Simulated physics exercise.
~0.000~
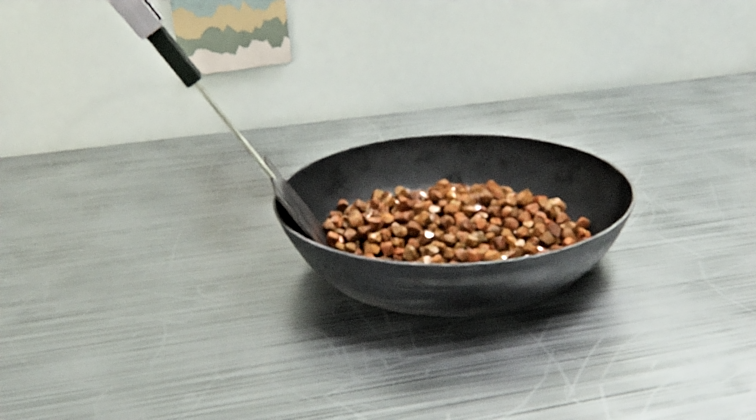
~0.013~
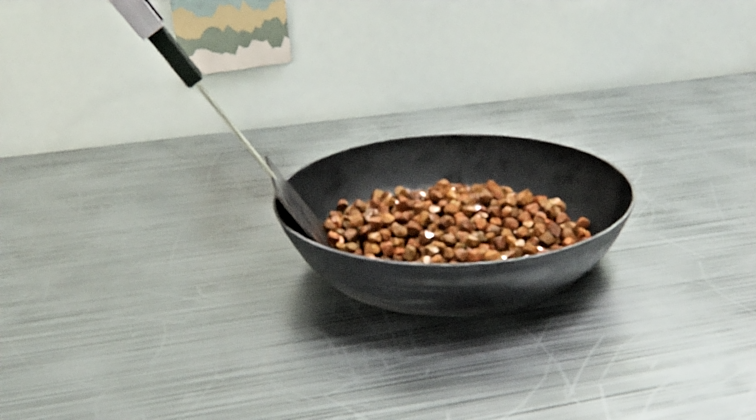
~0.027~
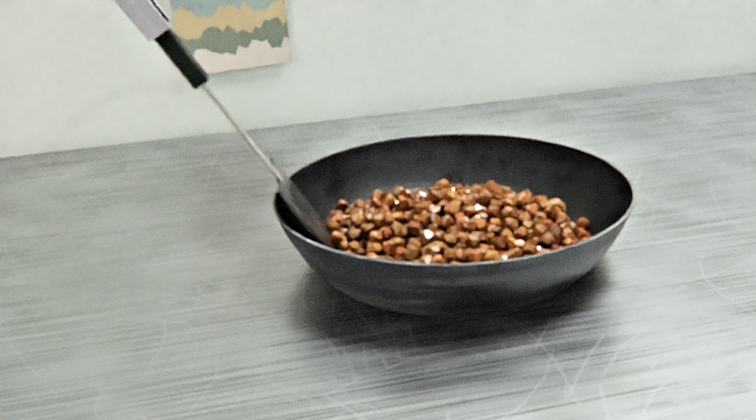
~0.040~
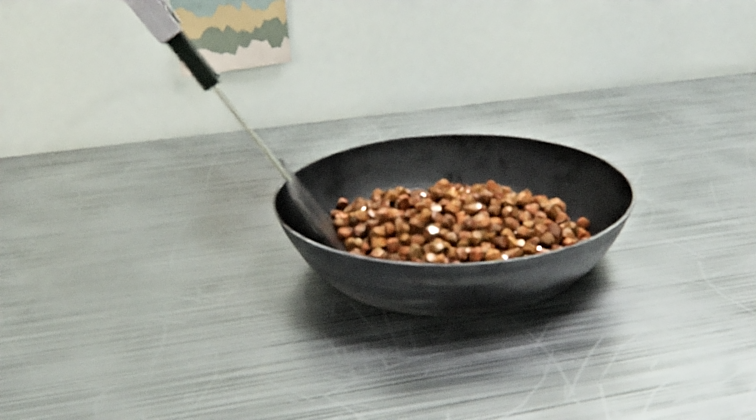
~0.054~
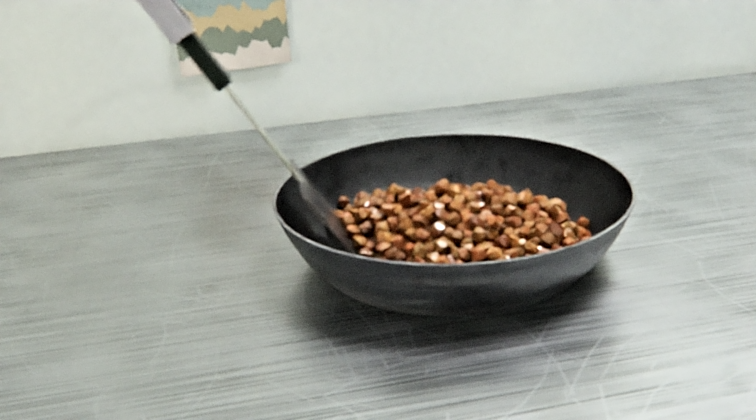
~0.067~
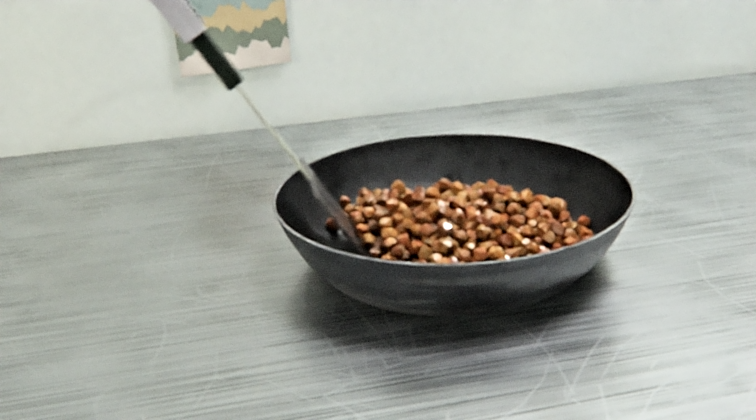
On a scratched grey tabletop, a turner slides slightly rightward inside a dark frying pan, nudging a heap of small brown pellets.
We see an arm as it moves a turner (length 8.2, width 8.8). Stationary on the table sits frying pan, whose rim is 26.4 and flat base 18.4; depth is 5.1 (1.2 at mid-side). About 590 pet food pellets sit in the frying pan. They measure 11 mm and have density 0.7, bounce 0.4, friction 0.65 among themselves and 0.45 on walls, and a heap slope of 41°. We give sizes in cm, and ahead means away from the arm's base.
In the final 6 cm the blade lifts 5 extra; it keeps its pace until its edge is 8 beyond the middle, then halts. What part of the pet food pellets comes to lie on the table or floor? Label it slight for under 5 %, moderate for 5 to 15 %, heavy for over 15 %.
Label: Moderate.
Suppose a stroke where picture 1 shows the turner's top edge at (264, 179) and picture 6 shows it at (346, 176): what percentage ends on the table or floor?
My guess would be close to 25 per cent.
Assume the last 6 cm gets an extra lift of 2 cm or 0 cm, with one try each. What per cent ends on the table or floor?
Close to 10 and 5 percent respectively.
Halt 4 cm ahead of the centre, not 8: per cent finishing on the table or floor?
Then the share is near 0 in a hundred.
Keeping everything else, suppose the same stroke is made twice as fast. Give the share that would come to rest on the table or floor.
Roughly 20 per cent, I'd say.
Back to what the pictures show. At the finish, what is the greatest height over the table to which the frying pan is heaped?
Roughly 6.5 centimetres.
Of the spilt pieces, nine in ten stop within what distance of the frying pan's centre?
Around 25 centimetres.
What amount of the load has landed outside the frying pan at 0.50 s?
6 per cent.
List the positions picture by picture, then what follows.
In the first frame, the turner top edge at (270, 175), sloping 59°; upper third of the load around (448, 222), from x 330 to 585, top at y 185; 588 in the frying pan.
In the second frame, the turner top edge at (271, 175), sloping 59°; upper third of the load around (448, 222), from x 330 to 585, top at y 185.
In the third frame, the turner top edge at (277, 176), sloping 59°; upper third of the load around (444, 221), from x 330 to 585, top at y 185.
In the fourth frame, the turner top edge at (287, 177), sloping 59°; upper third of the load around (443, 223), from x 335 to 585, top at y 185.
In the fifth frame, the turner top edge at (298, 178), sloping 59°; upper third of the load around (446, 219), from x 335 to 585, top at y 185.
In the sixth frame, the turner top edge at (308, 176), sloping 59°; upper third of the load around (450, 217), from x 335 to 590, top at y 185; 588 in the frying pan.
After 0.16 s, sloping 59°, highest piece 4 above the table; 588 in the frying pan.
After 0.25 s, sloping 59°, highest piece 7 above the table; 588 in the frying pan.
After 0.50 s, sloping 59°, highest piece 6 above the table; 542 in the frying pan, 40 on the table or floor, 6 on the blade or in flight.
After 1.55 s, sloping 59°, highest piece 6 above the table; 540 in the frying pan, 48 on the table or floor.
In the end, 540 in the frying pan, 48 on the table or floor. That is 8 % on the table or floor.
